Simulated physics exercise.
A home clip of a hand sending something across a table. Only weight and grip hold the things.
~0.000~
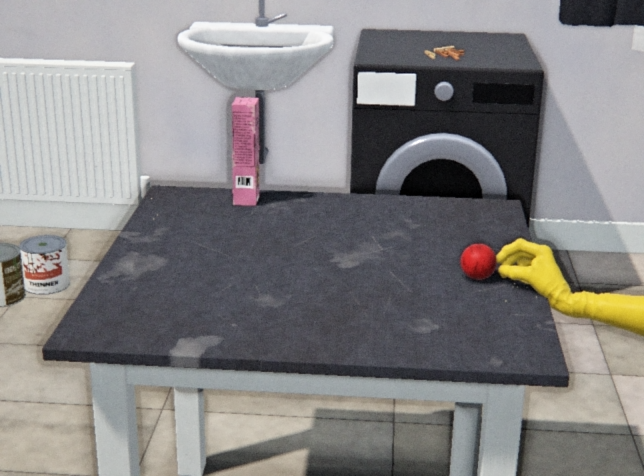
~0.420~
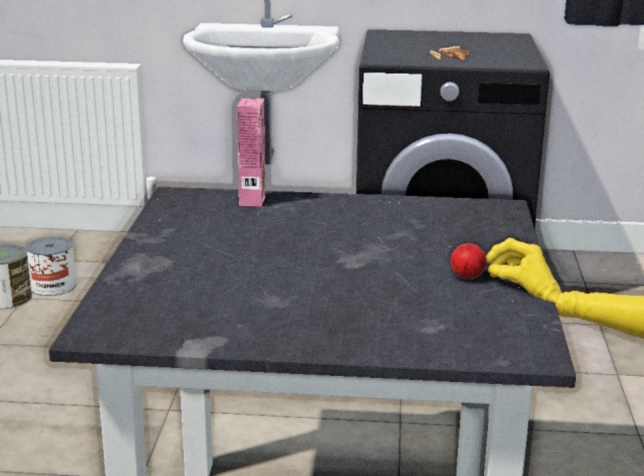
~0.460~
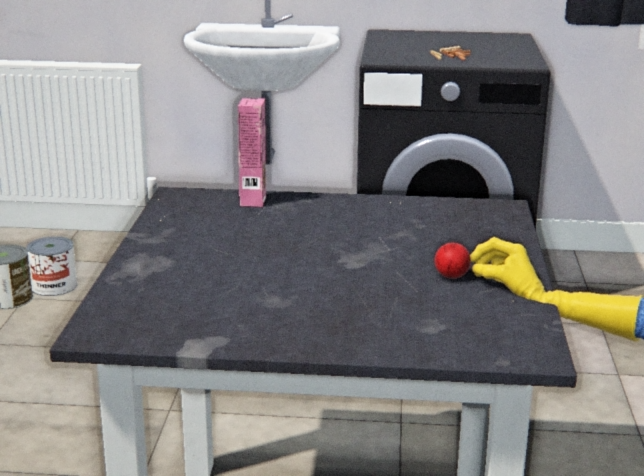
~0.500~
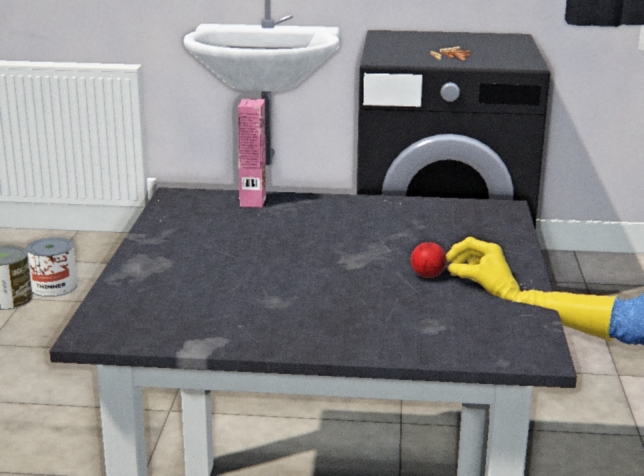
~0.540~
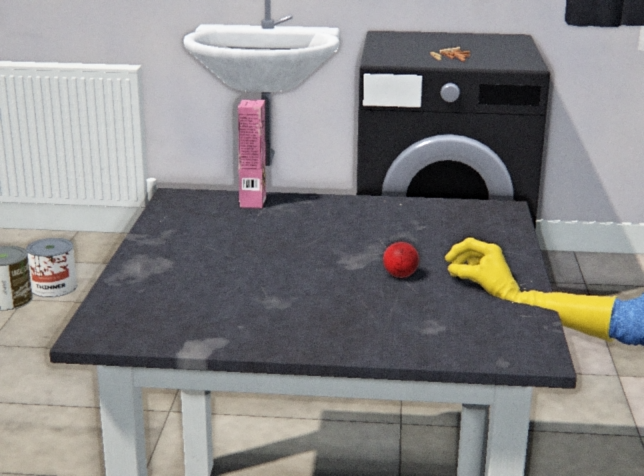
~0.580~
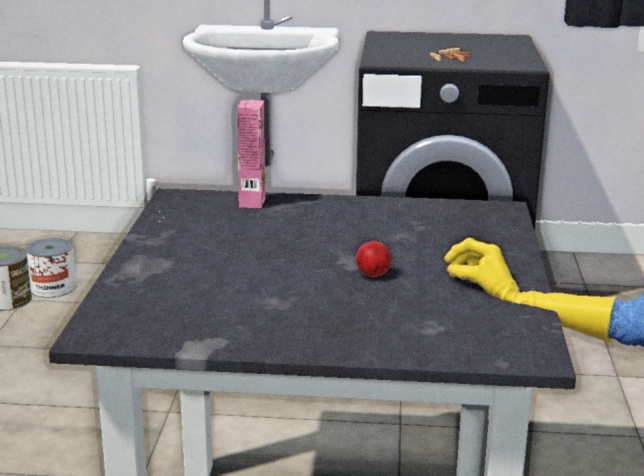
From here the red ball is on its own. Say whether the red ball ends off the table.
The red ball goes over the edge.
Around 0.88 s, red ball displaced well along near (183, 251).
Around 1.28 s, red ball now off the table.
Around 1.68 s, things are still on the move.
Finally (1.9 s), off the table, red ball.
